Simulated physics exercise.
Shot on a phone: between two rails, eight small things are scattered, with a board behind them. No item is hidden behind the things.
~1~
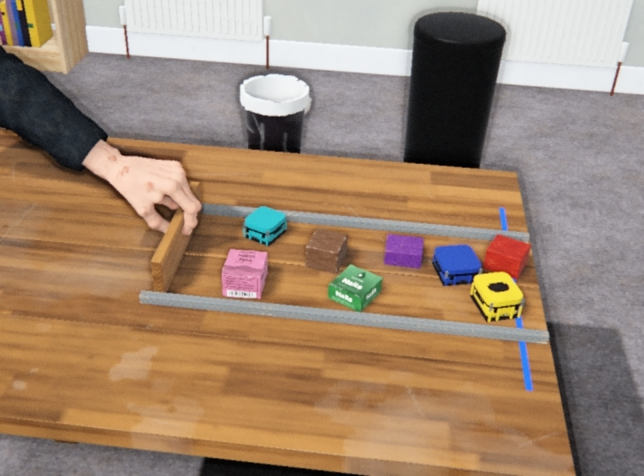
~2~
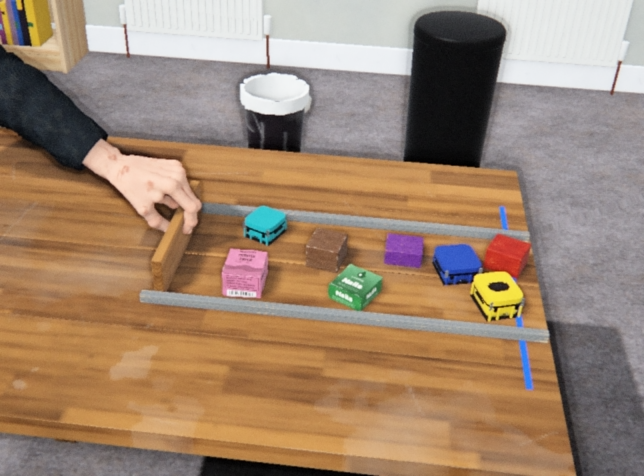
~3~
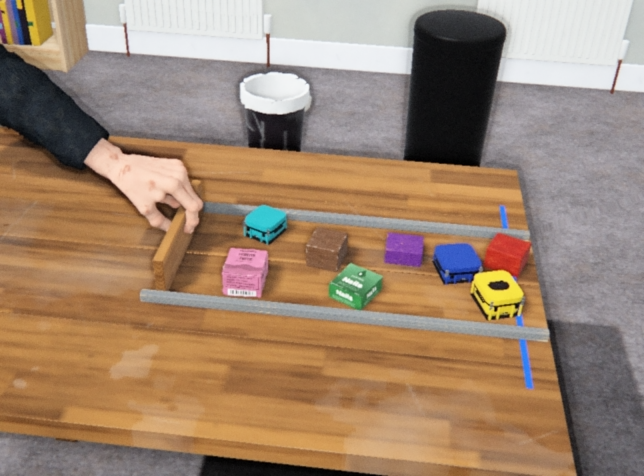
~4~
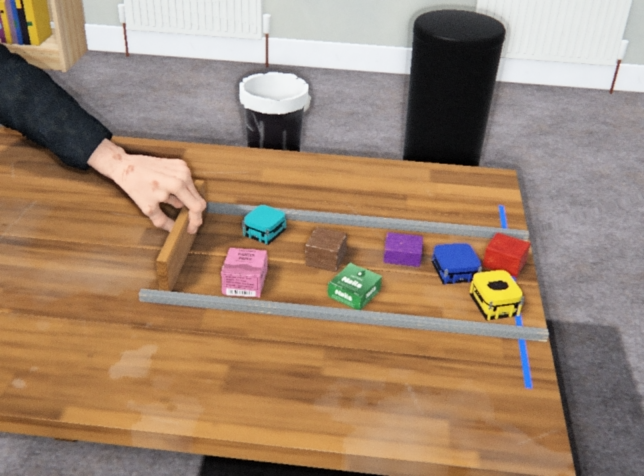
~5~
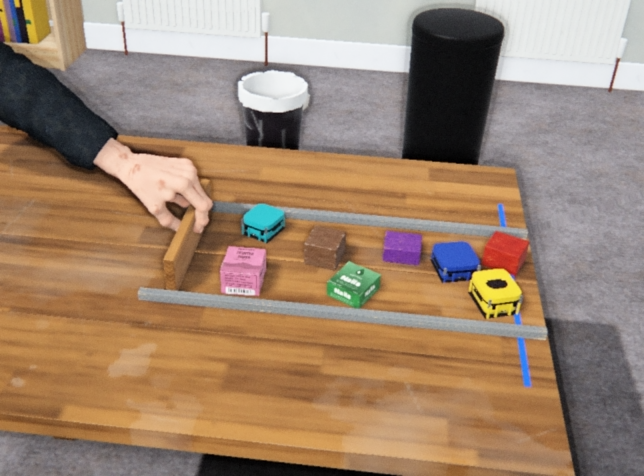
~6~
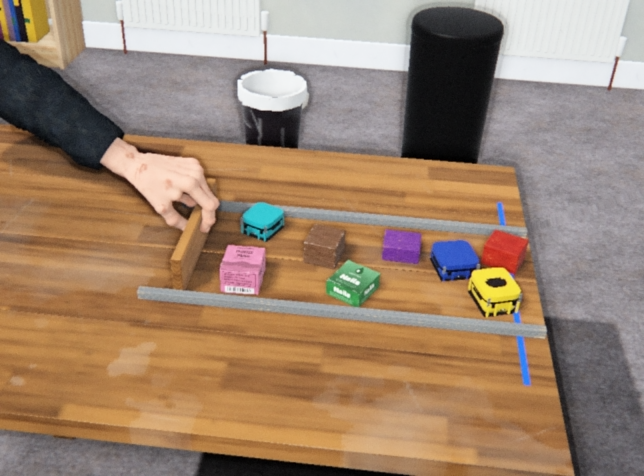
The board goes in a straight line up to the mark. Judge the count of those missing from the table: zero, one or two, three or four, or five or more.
My judgement: Five or more.
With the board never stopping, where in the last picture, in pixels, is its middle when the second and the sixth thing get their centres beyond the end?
First roughly (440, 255), later roughly (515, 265).
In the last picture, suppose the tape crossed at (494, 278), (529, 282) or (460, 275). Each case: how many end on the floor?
In order, the counts are 5, 8 and 3.
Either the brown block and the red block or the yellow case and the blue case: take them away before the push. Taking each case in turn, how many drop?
The count is 3 in the first case and 3 in the second.
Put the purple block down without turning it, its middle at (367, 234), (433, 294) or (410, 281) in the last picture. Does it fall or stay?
Try one: It ends up off. Try two: It ends up off. Try three: It ends up off.
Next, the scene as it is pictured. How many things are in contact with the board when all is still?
3 of them.
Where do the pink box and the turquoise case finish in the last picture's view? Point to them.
The pink box finishes at (537, 298); the turquoise case finishes at (524, 243).
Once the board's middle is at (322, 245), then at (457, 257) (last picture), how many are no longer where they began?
The first number is 4, the next one 8.
Soon after, none off yet; red block at rest near (505, 252); yellow case at rest near (494, 292); blue case at rest near (454, 261).
Then, none off yet; red block moved about its own width near (536, 250); yellow case moved a little near (510, 296); blue case moved about its own width near (505, 269).
At rest, the number that fall off is five or more; fallen, green box, purple block, blue case, yellow case and red block.
